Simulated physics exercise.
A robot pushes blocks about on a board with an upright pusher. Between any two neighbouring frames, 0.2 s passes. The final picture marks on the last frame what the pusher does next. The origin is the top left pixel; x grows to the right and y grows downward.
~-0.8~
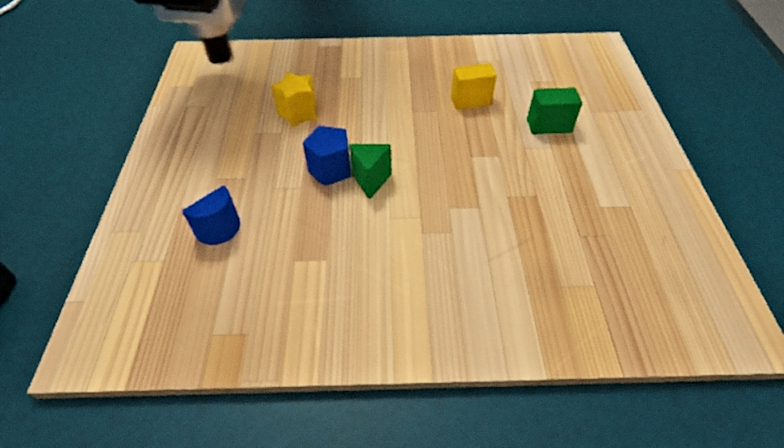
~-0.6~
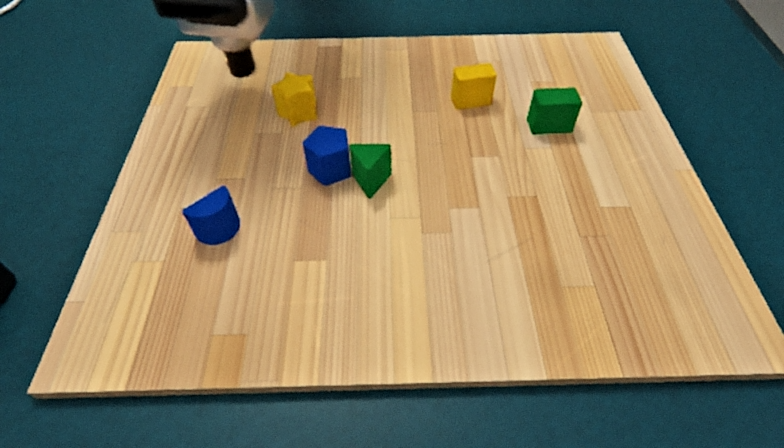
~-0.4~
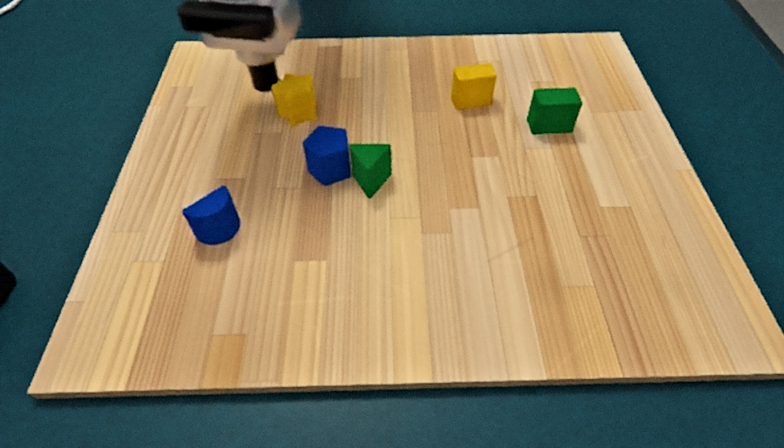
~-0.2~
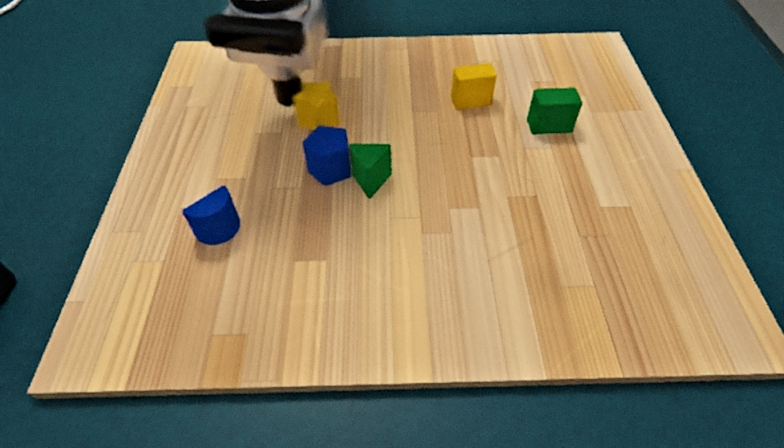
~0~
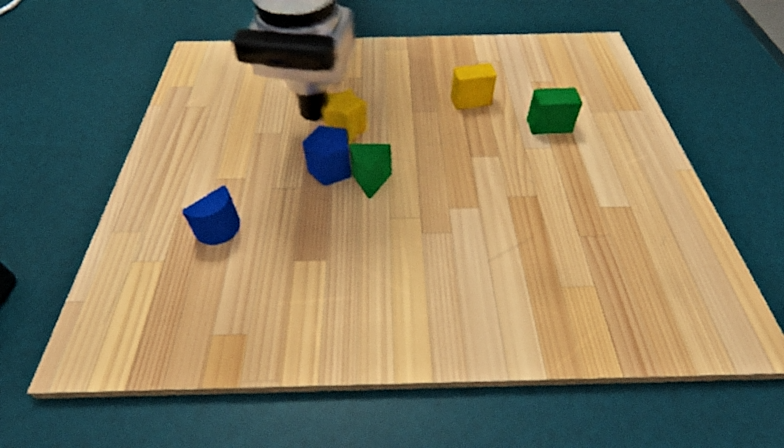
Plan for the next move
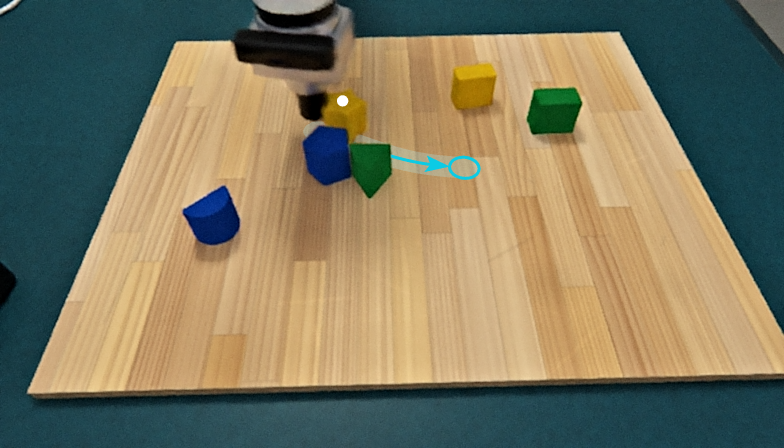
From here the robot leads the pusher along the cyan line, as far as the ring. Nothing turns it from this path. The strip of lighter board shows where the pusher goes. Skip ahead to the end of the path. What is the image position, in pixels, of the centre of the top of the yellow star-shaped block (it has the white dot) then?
Somewhere near (403, 107).
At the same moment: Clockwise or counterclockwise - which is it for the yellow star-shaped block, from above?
Seen from above, its turn is counter-clockwise.
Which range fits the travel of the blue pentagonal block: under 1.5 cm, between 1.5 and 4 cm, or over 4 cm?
Travels under 1.5 cm.
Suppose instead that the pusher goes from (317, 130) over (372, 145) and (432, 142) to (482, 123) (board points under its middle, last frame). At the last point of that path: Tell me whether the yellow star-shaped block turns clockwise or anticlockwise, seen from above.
It twists anticlockwise.
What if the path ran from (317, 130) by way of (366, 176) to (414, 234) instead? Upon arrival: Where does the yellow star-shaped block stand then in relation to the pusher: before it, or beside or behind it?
Final position: To the side or behind.
The line goes from (317, 130) over (385, 154) to (464, 168); the dot is on the yellow star-shaped block.
On the path given first. One third of the way, pusher at (361, 128); yellow star-shaped block at (387, 106), turned 30° anticlockwise.
Two thirds of the way, pusher at (412, 143); yellow star-shaped block at (403, 107), turned 80° anticlockwise.
At the end, pusher at (467, 149); blue pentagonal block unmoved; yellow star-shaped block at (403, 107), turned 80° anticlockwise.
